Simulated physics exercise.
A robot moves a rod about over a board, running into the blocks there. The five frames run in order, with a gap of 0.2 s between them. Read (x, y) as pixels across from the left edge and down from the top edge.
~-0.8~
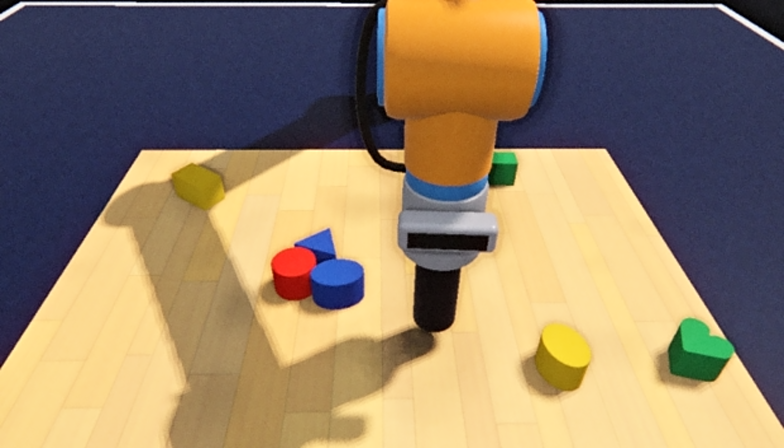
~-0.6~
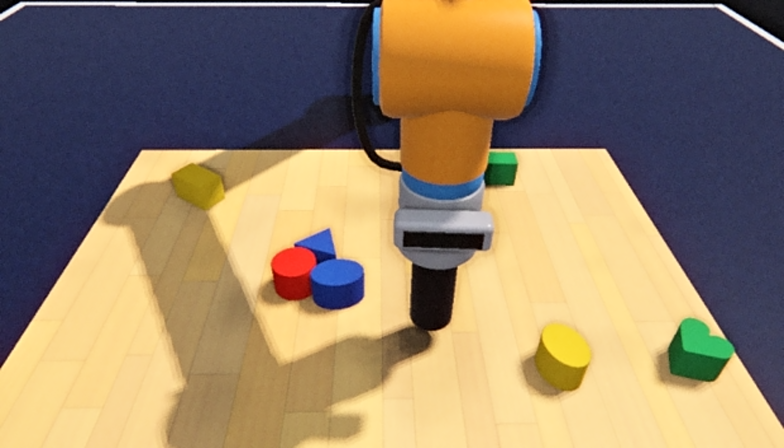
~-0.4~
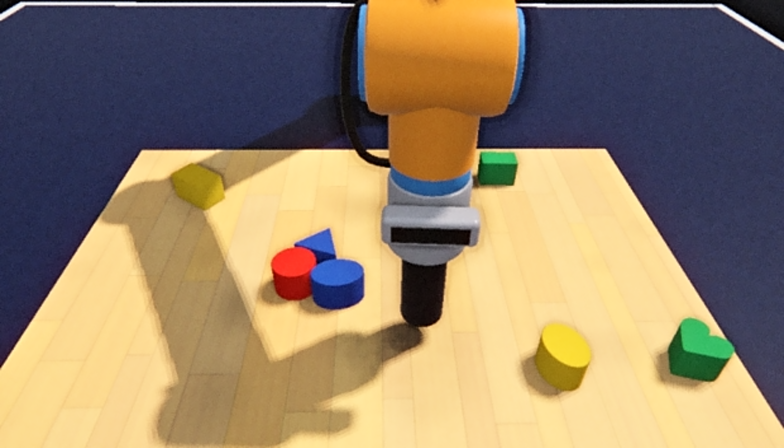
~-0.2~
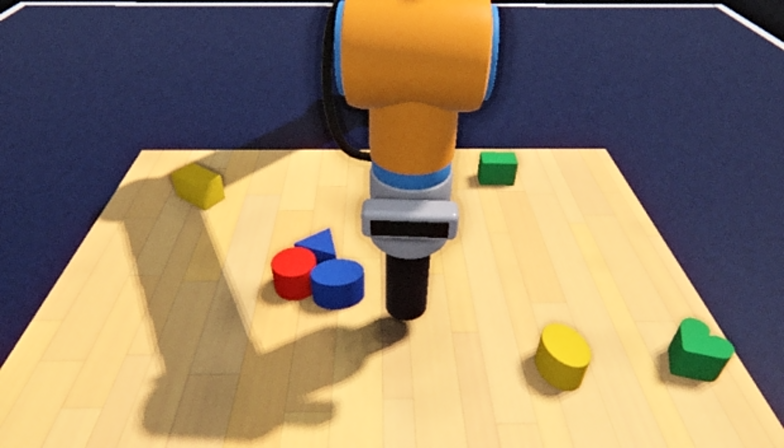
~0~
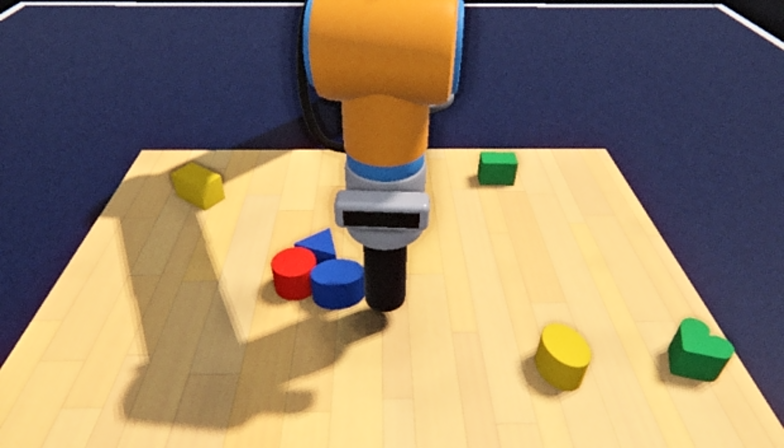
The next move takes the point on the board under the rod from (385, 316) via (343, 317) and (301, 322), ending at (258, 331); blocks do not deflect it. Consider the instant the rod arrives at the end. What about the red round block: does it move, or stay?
The red round block will not stay where it is.
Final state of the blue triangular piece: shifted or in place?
By the last moment of the path, the blue triangular piece has stayed put.
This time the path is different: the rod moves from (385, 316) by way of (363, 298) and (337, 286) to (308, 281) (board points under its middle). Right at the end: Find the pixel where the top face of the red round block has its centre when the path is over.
The middle of its top is at (226, 263).
What follows on the original path. One third of the way, rod at (340, 299); red round block at (283, 256); blue oval at (327, 266).
Two thirds of the way, rod at (297, 304); red round block at (281, 255); blue oval at (325, 265).
At the end, rod at (254, 313); red round block at (281, 255); blue triangular piece in place; blue oval at (325, 265).
